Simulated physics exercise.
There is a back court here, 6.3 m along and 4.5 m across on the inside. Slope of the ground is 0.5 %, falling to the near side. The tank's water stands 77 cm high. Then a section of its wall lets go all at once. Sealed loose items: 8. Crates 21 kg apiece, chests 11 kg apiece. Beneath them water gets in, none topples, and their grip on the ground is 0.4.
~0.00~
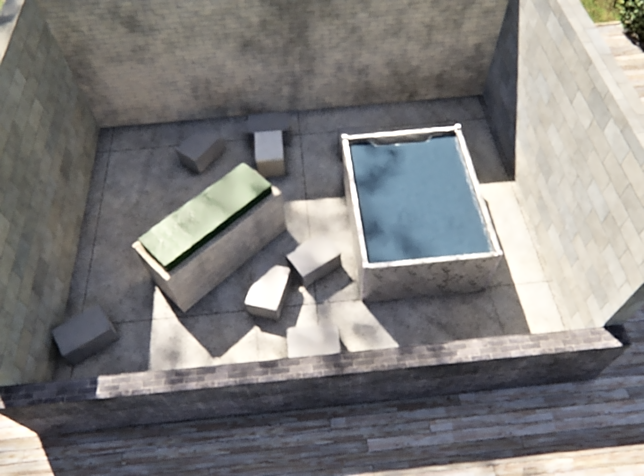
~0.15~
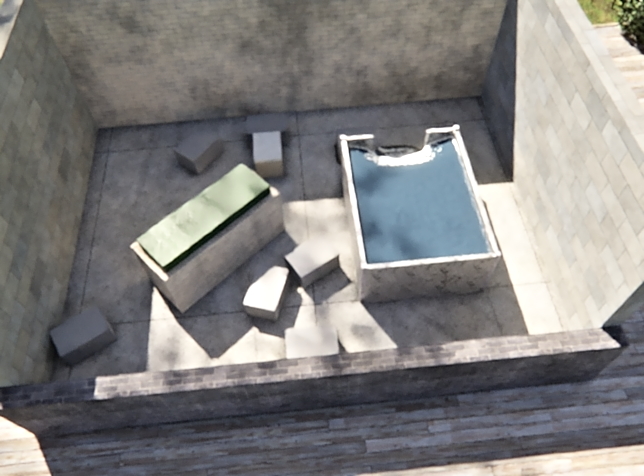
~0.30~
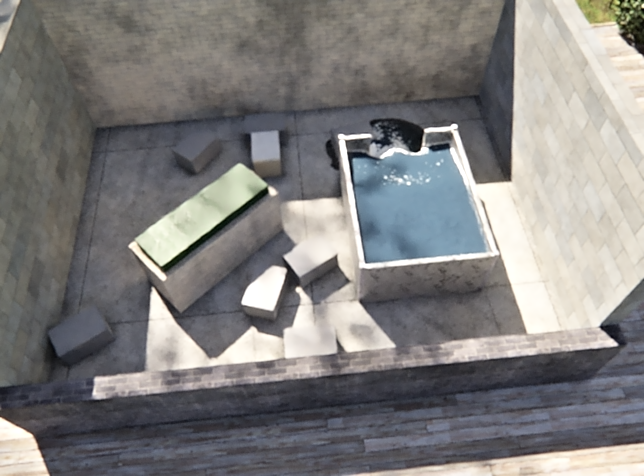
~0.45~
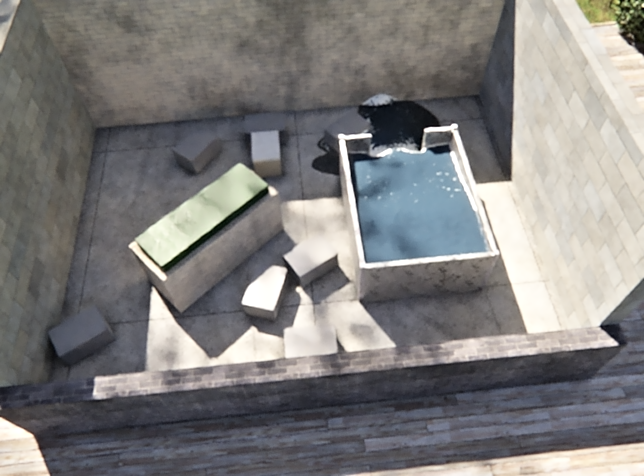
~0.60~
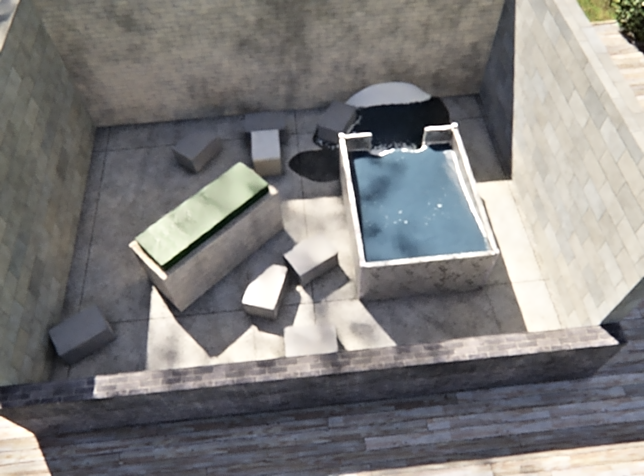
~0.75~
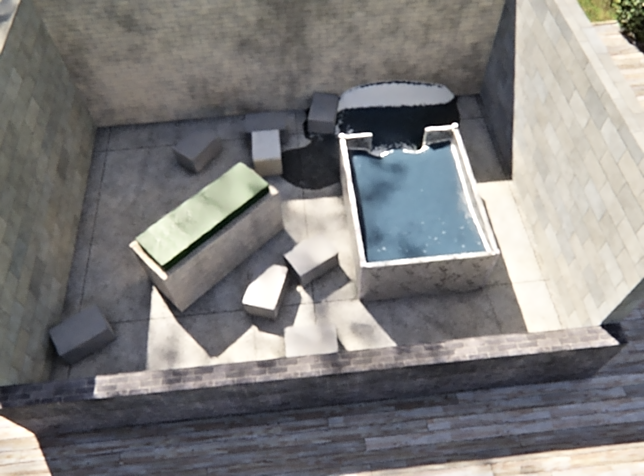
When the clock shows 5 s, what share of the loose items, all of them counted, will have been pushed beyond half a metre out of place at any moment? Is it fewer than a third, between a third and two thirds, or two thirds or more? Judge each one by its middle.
I expect that share to be moderate, a third to two thirds.
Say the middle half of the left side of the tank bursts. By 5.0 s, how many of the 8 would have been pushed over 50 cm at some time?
7.
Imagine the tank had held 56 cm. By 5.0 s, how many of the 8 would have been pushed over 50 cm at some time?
Count under that change: 3.
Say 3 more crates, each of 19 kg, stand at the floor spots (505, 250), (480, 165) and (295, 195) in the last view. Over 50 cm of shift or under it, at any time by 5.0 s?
One after another they come out above it, above it, inside the limit.
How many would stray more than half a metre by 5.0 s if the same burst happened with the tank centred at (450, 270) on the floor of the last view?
The answer would then be 4.
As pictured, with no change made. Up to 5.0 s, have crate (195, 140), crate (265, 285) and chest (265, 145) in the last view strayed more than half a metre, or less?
Result, in order: Overshooting / undershooting / overshooting.
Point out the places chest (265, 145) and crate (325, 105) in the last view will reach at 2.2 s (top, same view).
I'd say close to (235, 168) and close to (258, 143).
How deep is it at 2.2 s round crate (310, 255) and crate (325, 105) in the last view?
I'd put it at 0 cm and 11 cm respectively.
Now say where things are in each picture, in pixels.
A crate at (359, 136) rests on the ground; a crate at (199, 143) rests on the ground; water covers 3.0 m2; 0 of 8 have shifted, in the first picture.
A crate at (358, 137), on the bottom; a crate at (197, 143) rests on the ground; water covers 3.5 m2; 0 of 8 have shifted, in the second picture.
A crate at (354, 133) rests on the ground, 6 cm from its start; a crate at (195, 143) rests on the ground; 4.1 m2 under water; 1 of 8 have shifted, in the third picture.
A crate at (348, 126) rests on the ground, 24 cm from its start; a crate at (195, 143) rests on the ground; 4.9 m2 under water; 1 of 8 have shifted, in the fourth picture.
A crate at (337, 116), on the bottom, 49 cm from its start; a crate at (195, 142), on the bottom; 5.6 m2 under water; 1 of 8 have shifted, in the fifth picture.
A crate at (323, 107), on the bottom, 79 cm from its start; a crate at (196, 142), on the bottom; 6.3 m2 under water; 1 of 8 have shifted, in the sixth picture.
After 1.1 s 1 of 8 are over 50 cm from their spots; 0 afloat.
After 2.2 s 3 of 8 are over 50 cm from their spots; 0 afloat.
After 3.5 s 4 of 8 are over 50 cm from their spots; 0 afloat.
After 5.0 s 4 of 8 are over 50 cm from their spots, and 4 have been at some point; 0 afloat.
